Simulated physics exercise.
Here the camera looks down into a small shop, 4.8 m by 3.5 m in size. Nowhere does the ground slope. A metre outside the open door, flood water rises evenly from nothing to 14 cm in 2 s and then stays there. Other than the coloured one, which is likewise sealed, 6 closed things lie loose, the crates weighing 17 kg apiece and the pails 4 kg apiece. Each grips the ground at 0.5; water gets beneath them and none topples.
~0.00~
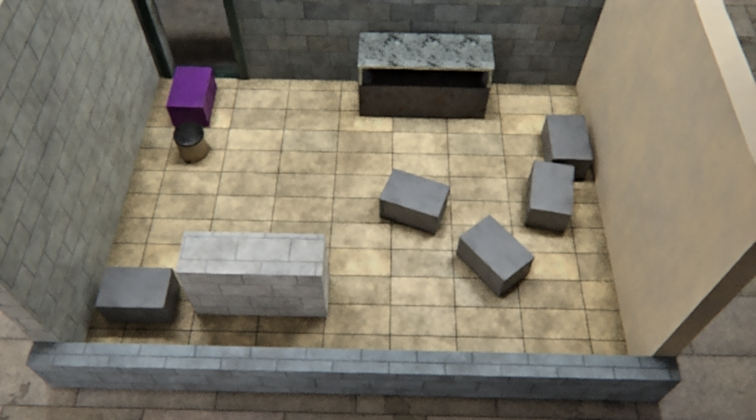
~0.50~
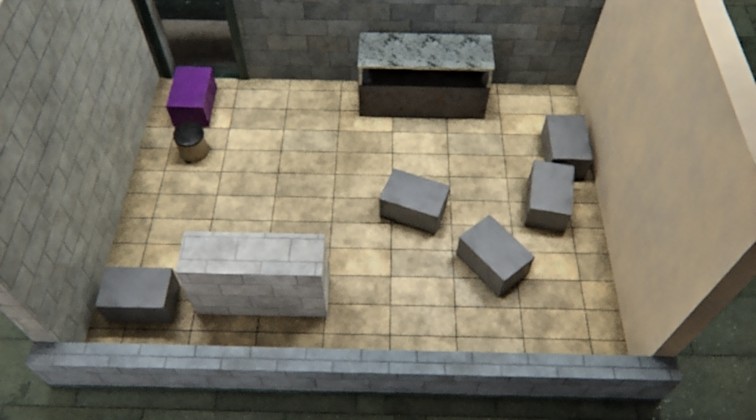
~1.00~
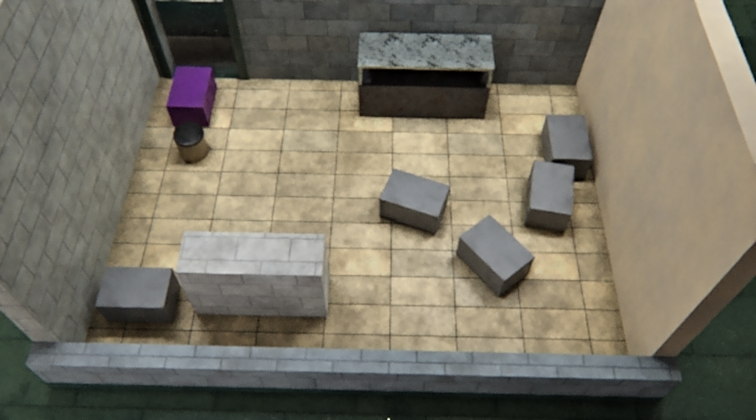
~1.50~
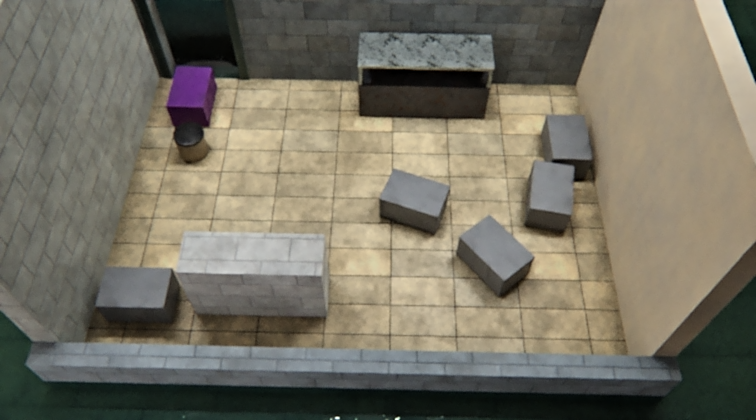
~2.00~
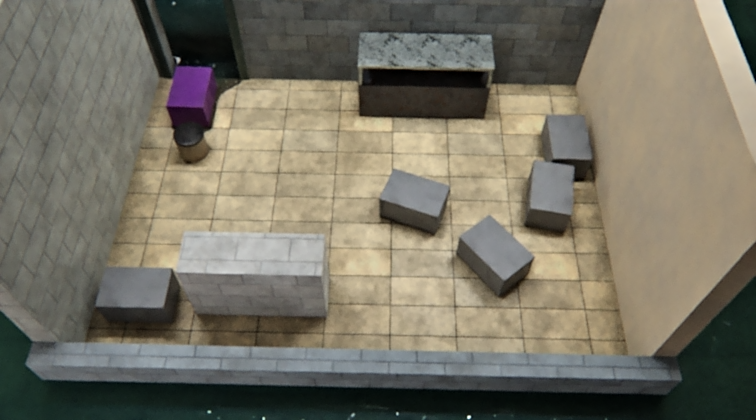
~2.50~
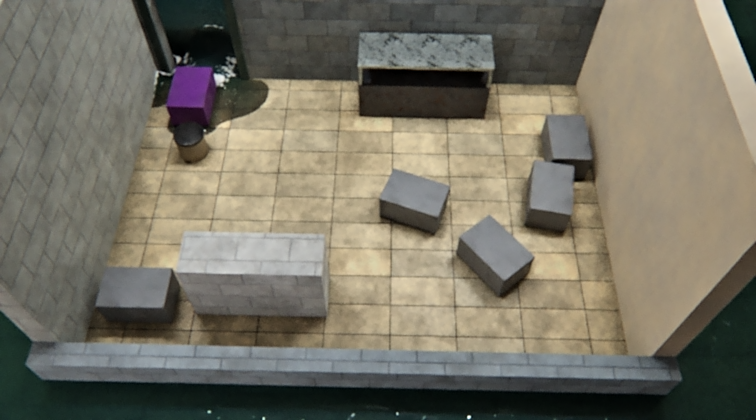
Dark water rises over the ground outside a small walled room, then enters through the doorway at the upper left and spreads a little way around the purple crate, while the crate, grey blocks and counter stay still.
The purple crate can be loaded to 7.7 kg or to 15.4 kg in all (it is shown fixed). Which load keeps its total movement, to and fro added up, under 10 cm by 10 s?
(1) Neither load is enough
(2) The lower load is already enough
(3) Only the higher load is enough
Neither load is enough (1).
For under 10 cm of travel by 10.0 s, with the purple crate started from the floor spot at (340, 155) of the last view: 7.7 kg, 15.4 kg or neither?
Outcome - success with both.
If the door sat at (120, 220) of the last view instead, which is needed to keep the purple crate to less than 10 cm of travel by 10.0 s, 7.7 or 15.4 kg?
In that case the lighter option suffices.
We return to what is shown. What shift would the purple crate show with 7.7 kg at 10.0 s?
About 250 cm.
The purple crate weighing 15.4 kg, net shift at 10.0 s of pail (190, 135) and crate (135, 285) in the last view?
They sit 40 cm and 0 cm away, in the order given.
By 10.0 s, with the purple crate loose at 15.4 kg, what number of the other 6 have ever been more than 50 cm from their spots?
0.
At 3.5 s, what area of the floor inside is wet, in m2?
3.0 m2.
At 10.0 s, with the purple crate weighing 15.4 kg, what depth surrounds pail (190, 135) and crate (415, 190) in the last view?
I'd put it at 3 cm and 3 cm respectively.
After 3.5 s the purple crate would be 38 cm from its start with 7.7 kg and 37 cm from its start with 15.4 kg; 5 cm of water round it then.
After 4.5 s the purple crate would be 96 cm from its start with 7.7 kg and 59 cm from its start with 15.4 kg; 4 cm of water round it then.
After 7.0 s the purple crate would be 209 cm from its start with 7.7 kg and 59 cm from its start with 15.4 kg; 4 cm of water round it then.
After 10.0 s the purple crate would be 226 cm from its start with 7.7 kg and 59 cm from its start with 15.4 kg; 4 cm of water round it then.
